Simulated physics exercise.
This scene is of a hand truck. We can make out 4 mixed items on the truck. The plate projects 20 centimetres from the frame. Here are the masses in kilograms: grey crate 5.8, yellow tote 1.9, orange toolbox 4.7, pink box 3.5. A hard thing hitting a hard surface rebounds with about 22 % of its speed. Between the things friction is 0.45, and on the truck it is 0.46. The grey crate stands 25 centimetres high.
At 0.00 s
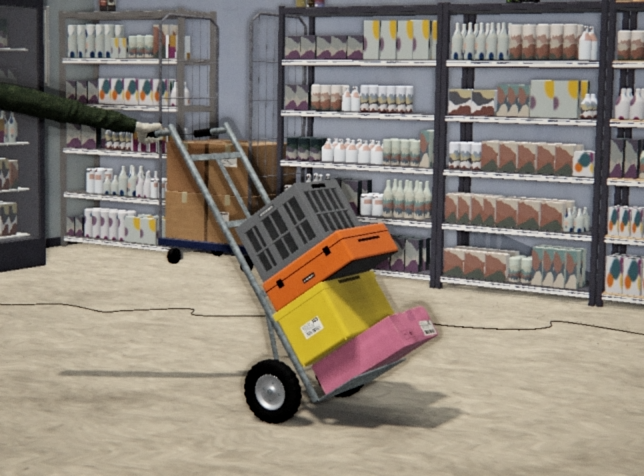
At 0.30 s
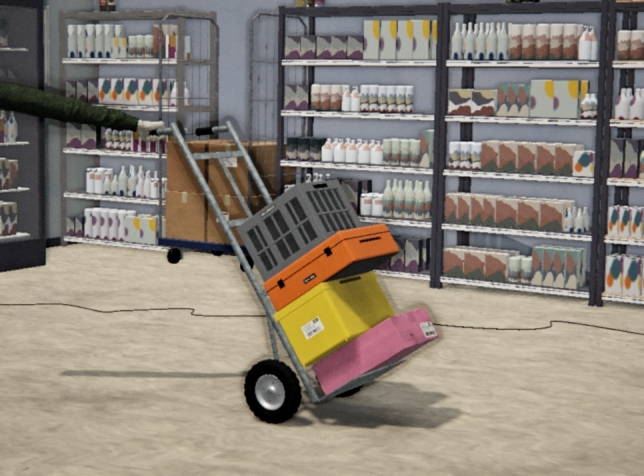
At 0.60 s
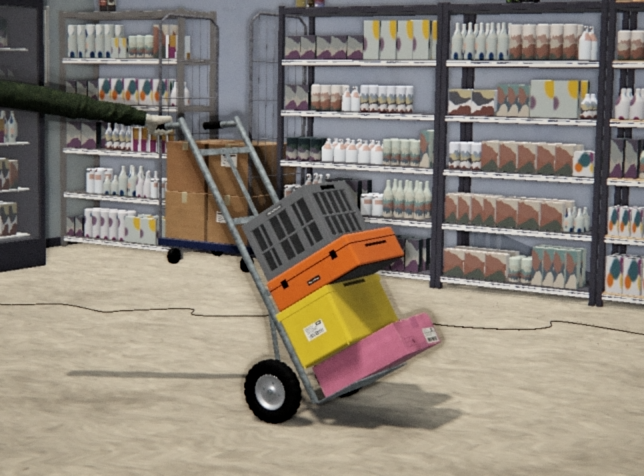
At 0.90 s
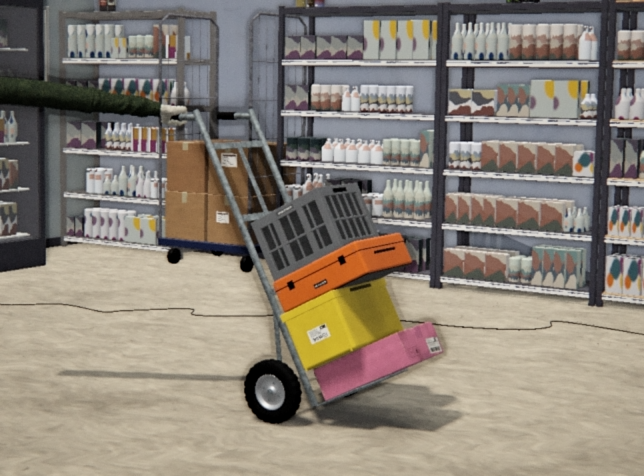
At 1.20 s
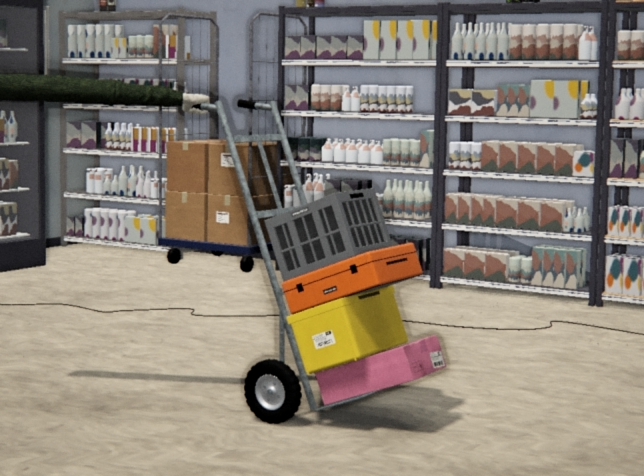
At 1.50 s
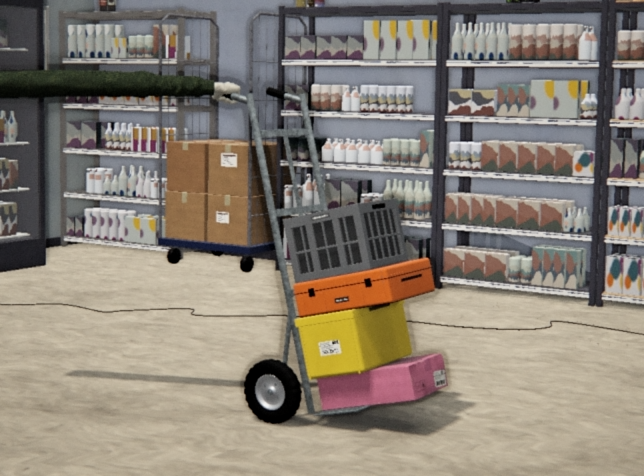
A hand truck stacked with a grey crate, an orange toolbox, a yellow tote and a pink box tilted slowly up toward upright as an outstretched arm from the left pushed its handle.
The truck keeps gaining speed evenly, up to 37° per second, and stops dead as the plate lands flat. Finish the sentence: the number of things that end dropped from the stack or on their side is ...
... nought.
After 1.80 s, 5° short of upright.
After 2.10 s, truck upright; grey crate tipped 5° from how it sat near (388, 259); yellow tote tipped 5° from how it sat near (369, 353); orange toolbox tipped 5° from how it sat.
After 2.50 s, truck upright; grey crate tipped 6° from how it sat near (390, 259); yellow tote tipped 6° from how it sat near (369, 353); orange toolbox tipped 6° from how it sat.
After 2.70 s, truck upright.
At rest (3.2 s), all 4 in place, give or take 10 cm. Seen from the same camera at the end, grey crate near (378, 259), yellow tote near (365, 354).
